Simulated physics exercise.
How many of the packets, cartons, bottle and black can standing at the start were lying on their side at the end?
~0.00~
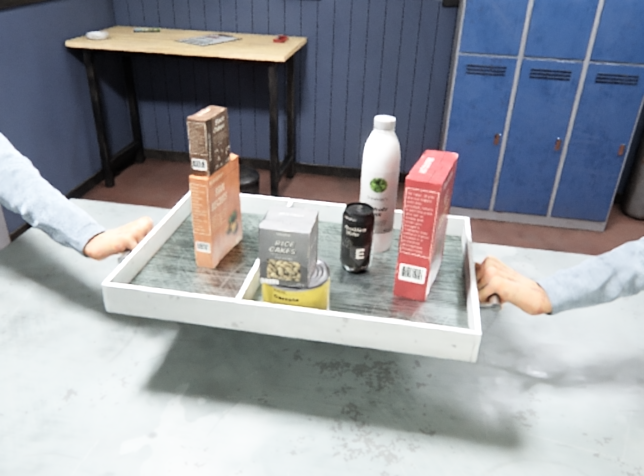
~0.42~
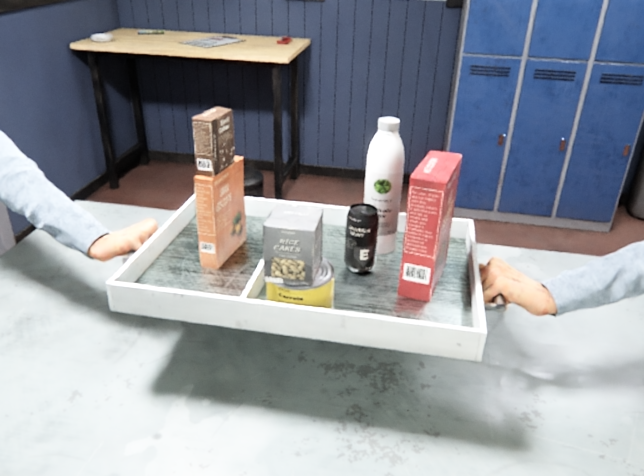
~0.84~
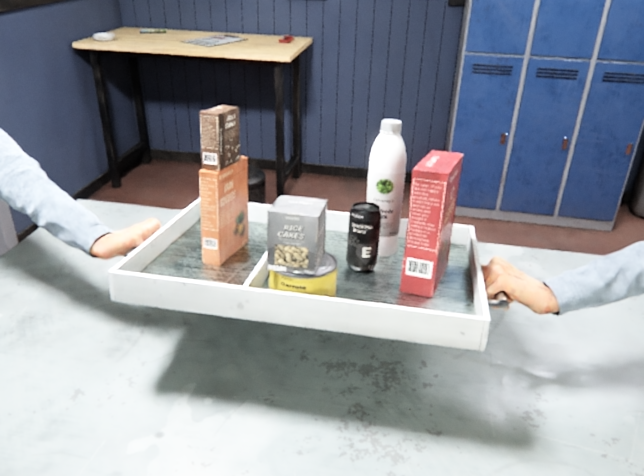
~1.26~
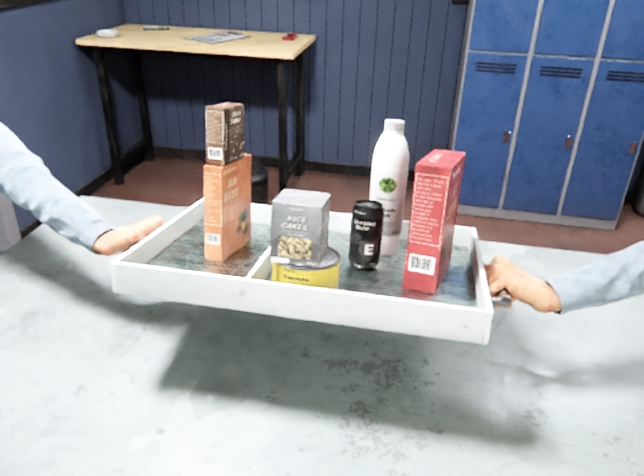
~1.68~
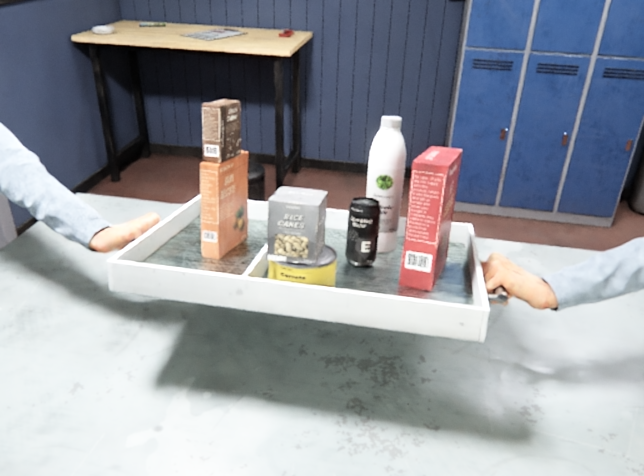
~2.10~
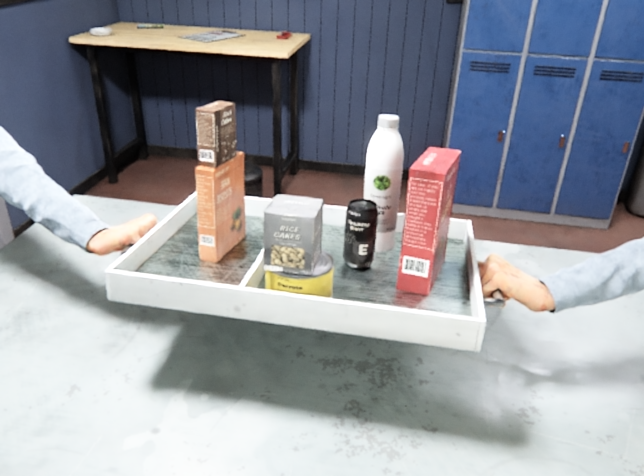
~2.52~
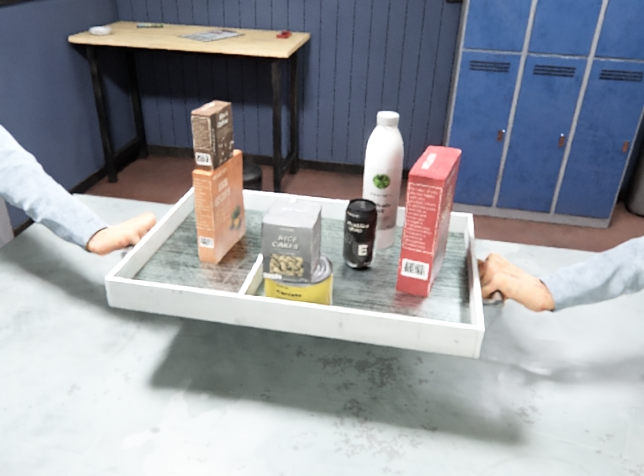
None of them were lying on their side. The orange and red packets, the brown and grey cartons, the white bottle and the black can were all still upright.
